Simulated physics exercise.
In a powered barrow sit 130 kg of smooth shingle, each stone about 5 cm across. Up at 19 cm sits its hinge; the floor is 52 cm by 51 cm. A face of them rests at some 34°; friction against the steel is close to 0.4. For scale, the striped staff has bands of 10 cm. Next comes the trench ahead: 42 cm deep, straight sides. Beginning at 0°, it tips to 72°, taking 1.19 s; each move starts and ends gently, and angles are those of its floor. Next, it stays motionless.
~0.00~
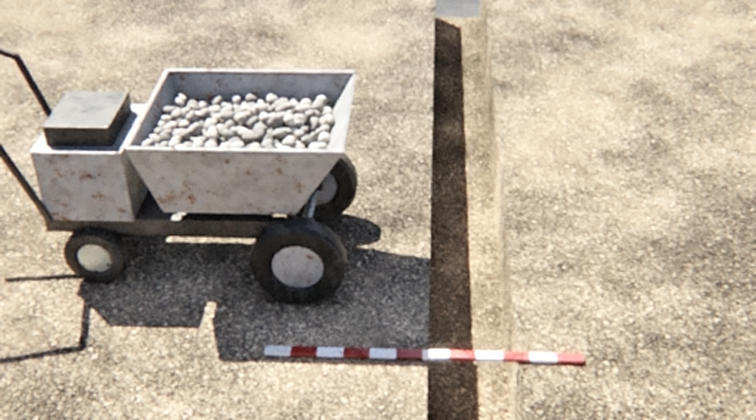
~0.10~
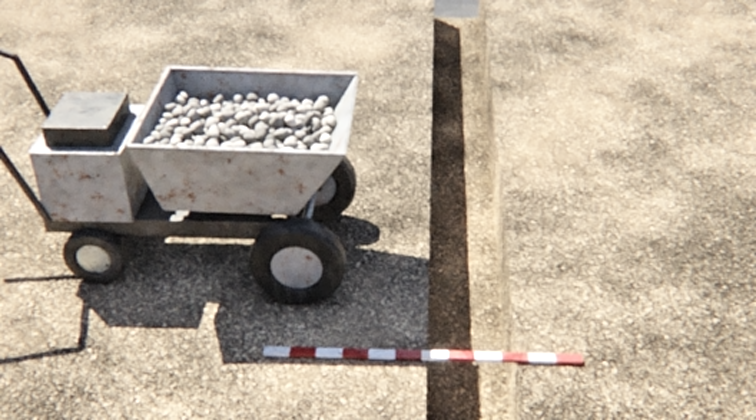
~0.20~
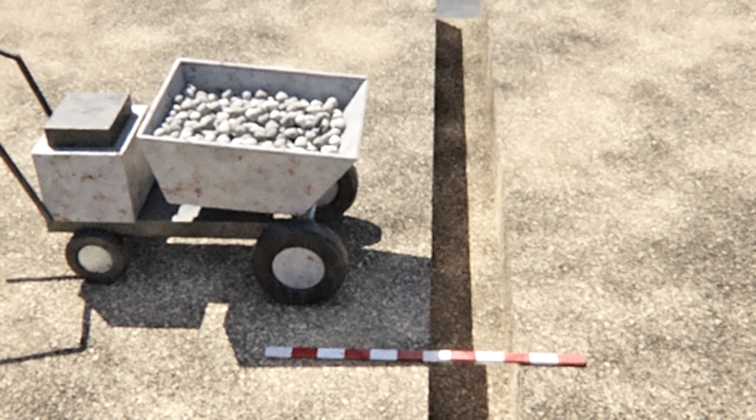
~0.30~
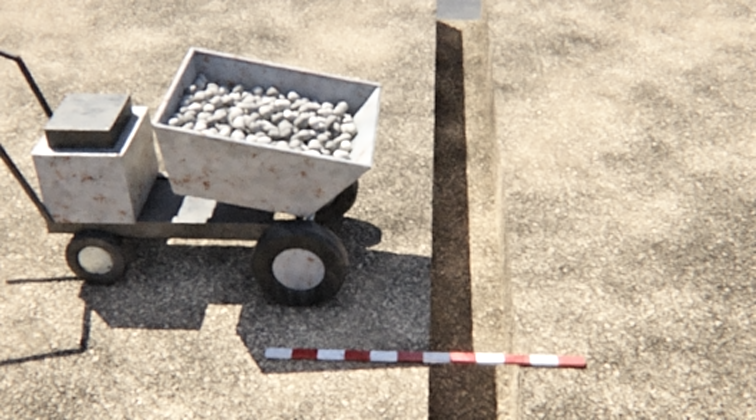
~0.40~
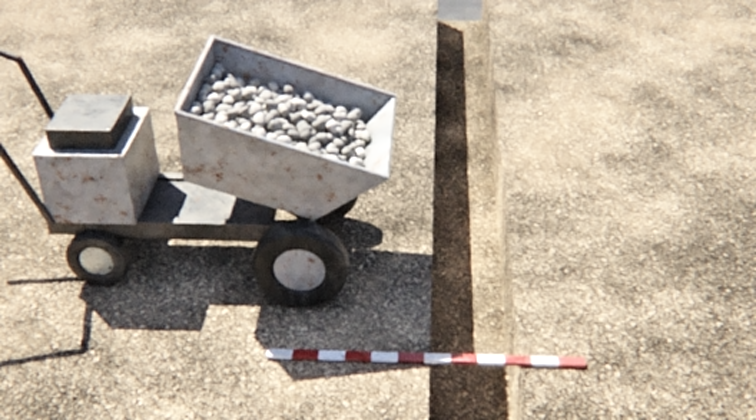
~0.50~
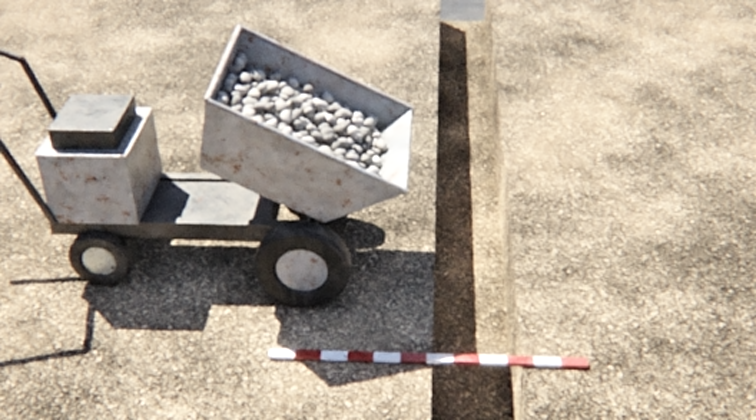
Beside a narrow trench, a powered barrow's tray of grey stones tilts steadily toward the right.
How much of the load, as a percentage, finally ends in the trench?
I would put it at about 87 per cent.
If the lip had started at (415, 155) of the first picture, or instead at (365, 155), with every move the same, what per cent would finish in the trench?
30 %, then 70 %.
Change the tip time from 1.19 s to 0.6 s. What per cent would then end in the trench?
Expected share: Around 70%.
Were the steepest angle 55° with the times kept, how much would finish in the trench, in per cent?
Trench share: Approx. 40%.
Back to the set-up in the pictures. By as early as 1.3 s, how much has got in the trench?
Roughly 35 percent of the load.
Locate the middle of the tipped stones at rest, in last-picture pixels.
Around (482, 319).
After 0.9 s the floor is at 61°; 100 % in the tray; the foremost stones are at (444, 214).
After 1.3 s the floor is at 72°; 59 % in the tray, 34 % in the trench, 6 % past the trench; the foremost stones are at (566, 289).
After 1.6 s the floor is at 72°; 26 % in the tray, 61 % in the trench, 13 % past the trench; the foremost stones are at (645, 258).
After 3.6 s the floor is at 72°; 0 % in the tray, 87 % in the trench, 13 % past the trench; the foremost stones are at (697, 245).
